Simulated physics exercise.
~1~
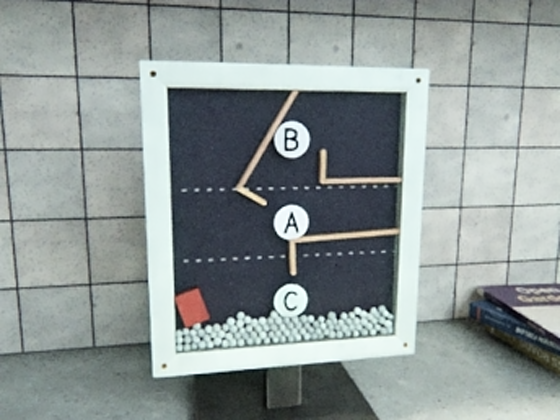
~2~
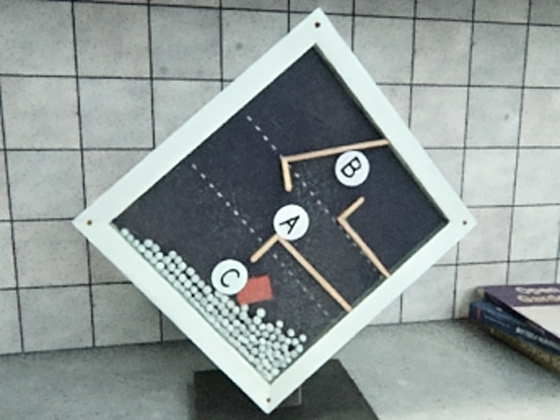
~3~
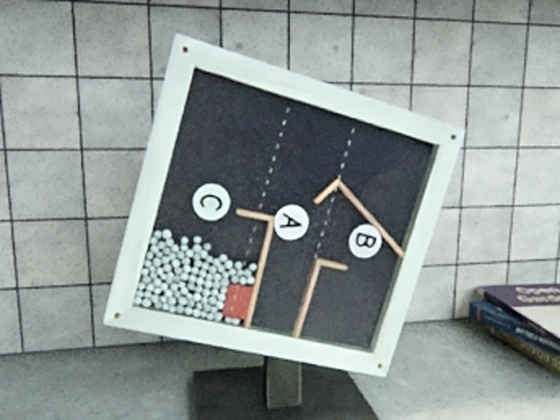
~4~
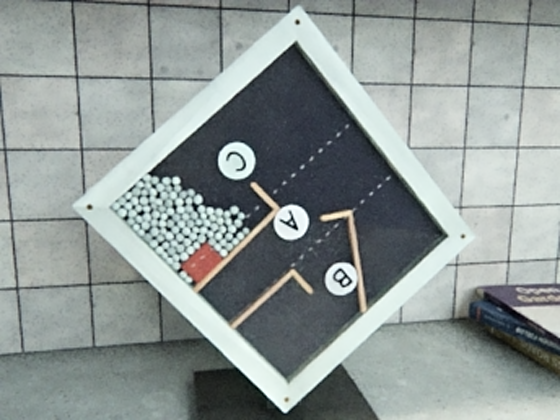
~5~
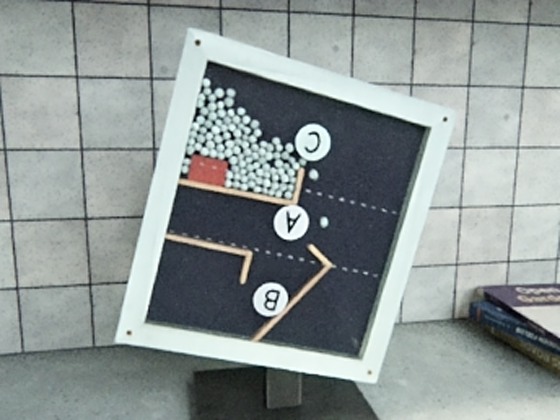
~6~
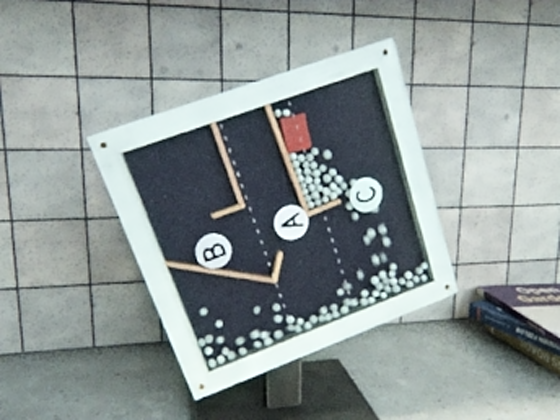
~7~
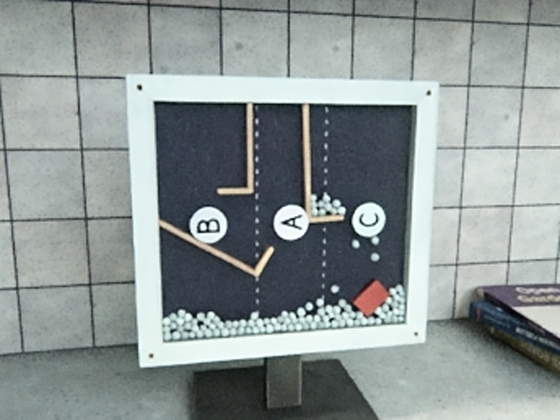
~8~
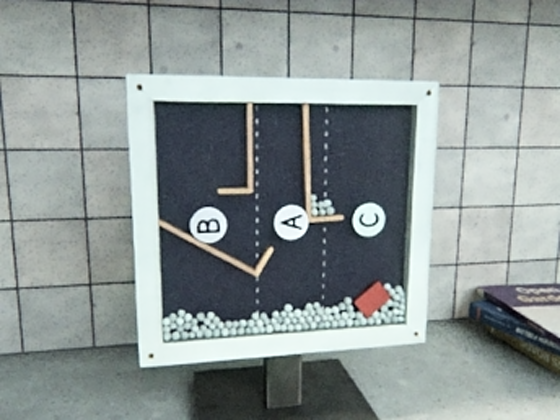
A square case of small white beads with a loose red block turned clockwise in stages, the beads piling in a corner, then spilling past the wooden ledges, until it rested on its side with most along the bottom and a few caught on a ledge.
